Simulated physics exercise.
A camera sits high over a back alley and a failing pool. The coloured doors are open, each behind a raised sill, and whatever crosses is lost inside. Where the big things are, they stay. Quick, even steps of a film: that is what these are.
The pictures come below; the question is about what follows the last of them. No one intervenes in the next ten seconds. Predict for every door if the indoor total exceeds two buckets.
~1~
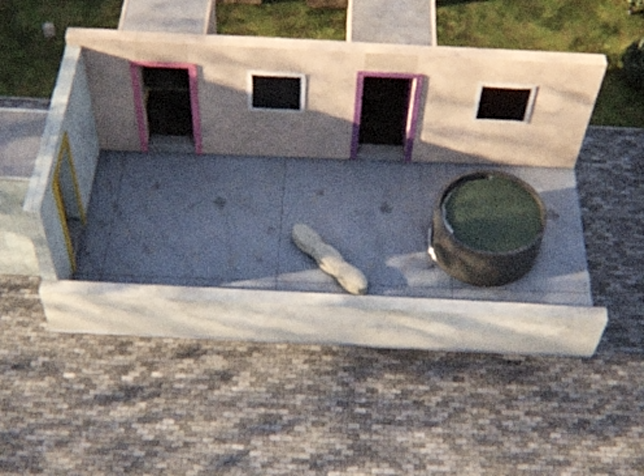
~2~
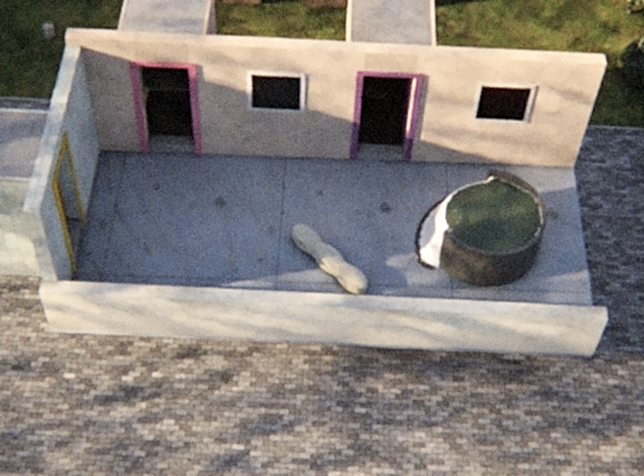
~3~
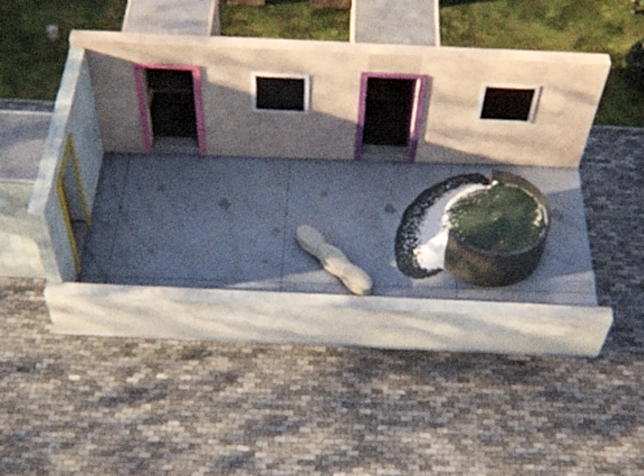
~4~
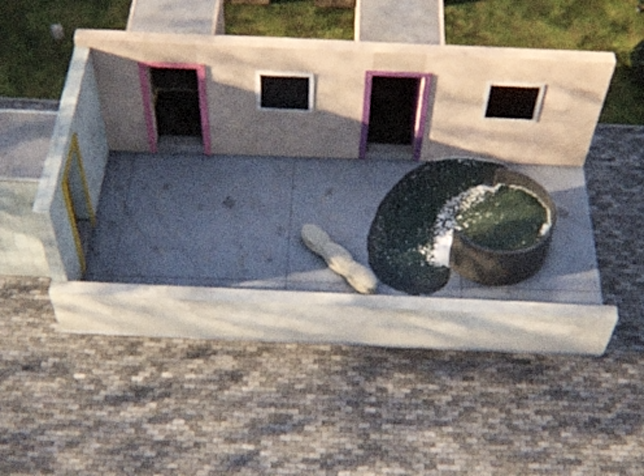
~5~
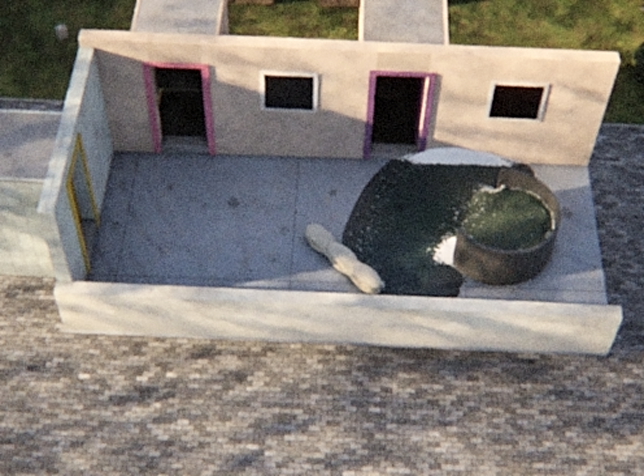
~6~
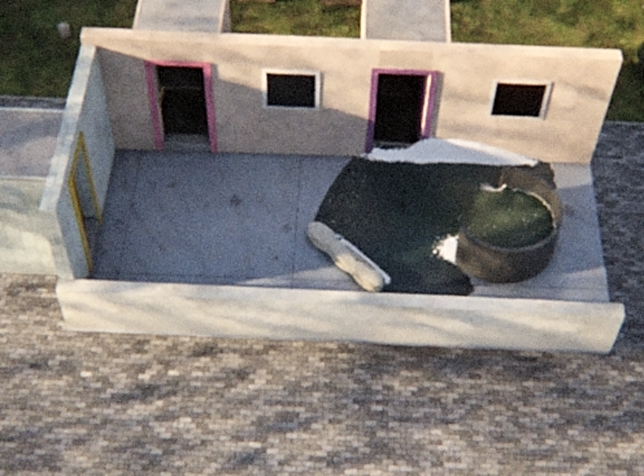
Prediction: The purple door exceeds it, the pink door does not exceed it, the yellow door does not exceed it.
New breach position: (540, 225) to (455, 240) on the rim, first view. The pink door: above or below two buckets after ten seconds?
I reckon the pink one doesn't reach it.
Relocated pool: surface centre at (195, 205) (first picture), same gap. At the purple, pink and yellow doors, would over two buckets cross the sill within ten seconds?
Note: Purple door does not reach it; pink door surpasses it; yellow door surpasses it.
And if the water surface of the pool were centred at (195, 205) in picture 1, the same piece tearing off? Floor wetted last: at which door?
That is the one in purple.
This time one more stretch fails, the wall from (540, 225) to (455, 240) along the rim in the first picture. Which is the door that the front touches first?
First to be reached: The yellow one.
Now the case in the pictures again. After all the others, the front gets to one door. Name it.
It would be the yellow door.
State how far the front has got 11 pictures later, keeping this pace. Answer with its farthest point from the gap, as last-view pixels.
I'd point to (116, 150).
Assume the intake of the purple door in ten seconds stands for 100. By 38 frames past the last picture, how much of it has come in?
Near 100 in a hundred.
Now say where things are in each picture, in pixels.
Still water in the pool at (491, 214), in the first frame.
Water pours out at (441, 212) and has run to a hidden place, in the second frame.
The front is at (410, 274), out from the gap at (446, 214), in the third frame.
The front is at (387, 280), out from the gap at (450, 215), in the fourth frame.
Water pours out at (454, 215) and has run to a hidden place, in the fifth frame.
The front is at a hidden place, out from the gap at (456, 214), in the sixth frame.
A moment on, water covers 40 % of the floor; the purple door over two buckets in, the pink door not reached, the yellow door not reached.
Next, water covers 55 % of the floor; the purple door over two buckets in, the pink door wet at the sill, nothing in, the yellow door not reached.
Then, water covers 70 % of the floor; the purple door over two buckets in, the pink door wet at the sill, nothing in, the yellow door wet at the sill, nothing in.
Later, water covers 85 % of the floor; the purple door over two buckets in, the pink door wet at the sill, nothing in, the yellow door wet at the sill, nothing in.
In the end, water covers 85 % of the floor; the purple door over two buckets in, the pink door wet at the sill, nothing in, the yellow door wet at the sill, nothing in.
